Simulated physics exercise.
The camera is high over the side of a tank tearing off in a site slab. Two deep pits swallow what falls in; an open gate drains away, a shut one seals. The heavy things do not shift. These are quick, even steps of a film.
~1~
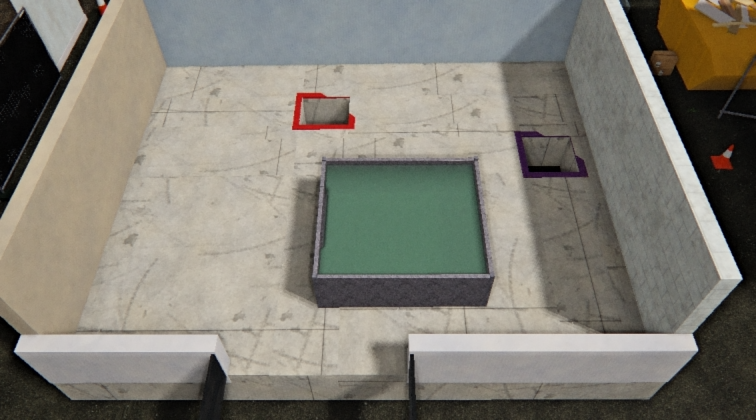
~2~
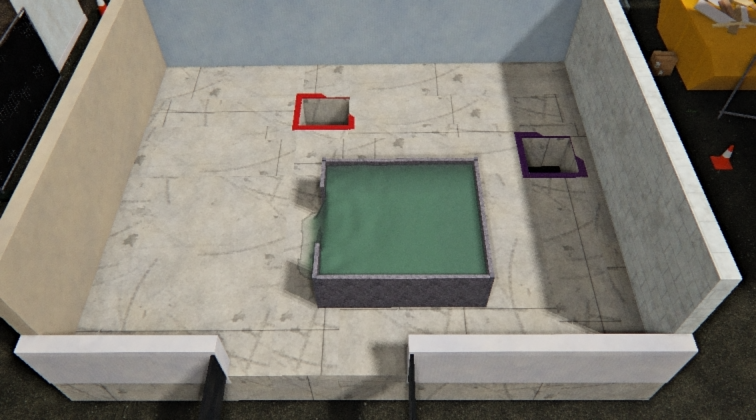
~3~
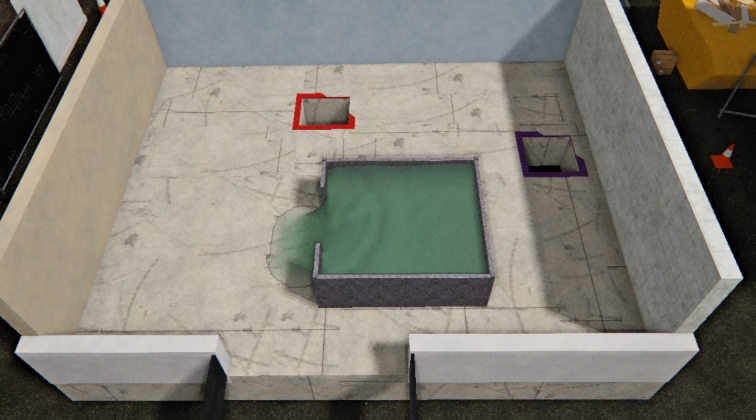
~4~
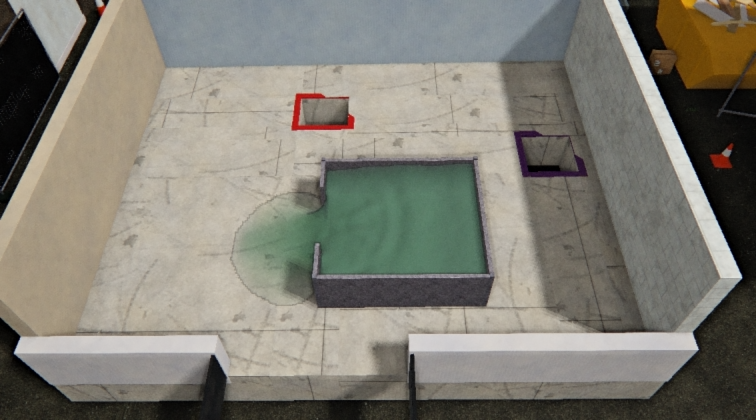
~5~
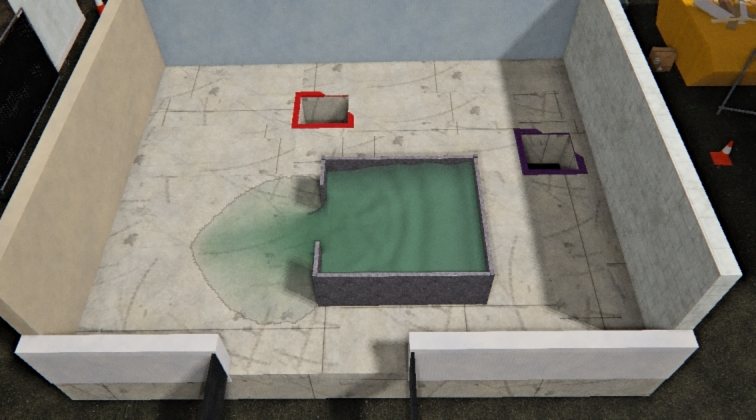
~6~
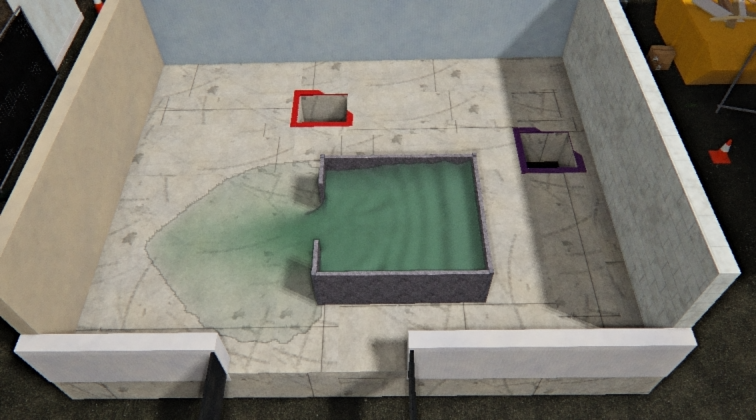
On a walled concrete slab with a red-edged pit and a purple-edged pit, a square tank of green water sits still, then opens on its left side, and water pours through the gap, fanning leftward across the floor.
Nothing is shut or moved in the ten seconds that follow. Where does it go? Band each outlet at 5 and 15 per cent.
In the end: The gate takes from 5 to 15 %; the purple pit takes under 5 %; the red pit takes from 5 to 15 %.
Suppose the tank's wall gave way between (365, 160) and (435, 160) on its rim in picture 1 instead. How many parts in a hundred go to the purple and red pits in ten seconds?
Parts in a hundred: Purple 15, red 20.
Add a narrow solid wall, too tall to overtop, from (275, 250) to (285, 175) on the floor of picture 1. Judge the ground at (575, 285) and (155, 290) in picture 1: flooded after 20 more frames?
One after the other: Dry, flooded.
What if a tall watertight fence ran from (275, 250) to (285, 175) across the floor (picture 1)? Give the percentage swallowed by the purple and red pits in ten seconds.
Parts in a hundred: Purple 2, red 20.
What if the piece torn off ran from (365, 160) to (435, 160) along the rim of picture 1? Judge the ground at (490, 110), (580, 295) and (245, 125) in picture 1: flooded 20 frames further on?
In turn: Covered, clear, flooded.
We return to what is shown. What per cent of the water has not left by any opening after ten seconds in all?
Near 82 in a hundred.
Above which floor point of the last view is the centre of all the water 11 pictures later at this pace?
Roughly at (304, 243).
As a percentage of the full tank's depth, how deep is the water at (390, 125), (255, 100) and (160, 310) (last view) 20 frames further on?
In that order: 0, 0 and 30 per cent.
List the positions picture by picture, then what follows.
In the first frame, the tank at (401, 216) is whole and still.
In the second frame, the front is at (315, 216), out from the gap at (324, 234).
In the third frame, water pours out at (325, 236) and has run to (276, 272).
In the fourth frame, water pours out at (325, 237) and has run to (240, 235).
In the fifth frame, water pours out at (325, 235) and has run to (199, 240).
In the sixth frame, the front is at (152, 249), out from the gap at (324, 233).
A moment on, water covers 25 % of the floor; the gate 0 %, the purple pit 0 %, the red pit 0 %.
Next, water covers 30 % of the floor; the gate 0 %, the purple pit 0 %, the red pit 0 %.
Then, water covers 35 % of the floor; the gate 0 %, the purple pit 0 %, the red pit 0 %.
Later, water covers 55 % of the floor; the gate 3 %, the purple pit 0 %, the red pit 2 %.
In the end, water covers 90 % of the floor; the gate 7 %, the purple pit 1 %, the red pit 10 %.
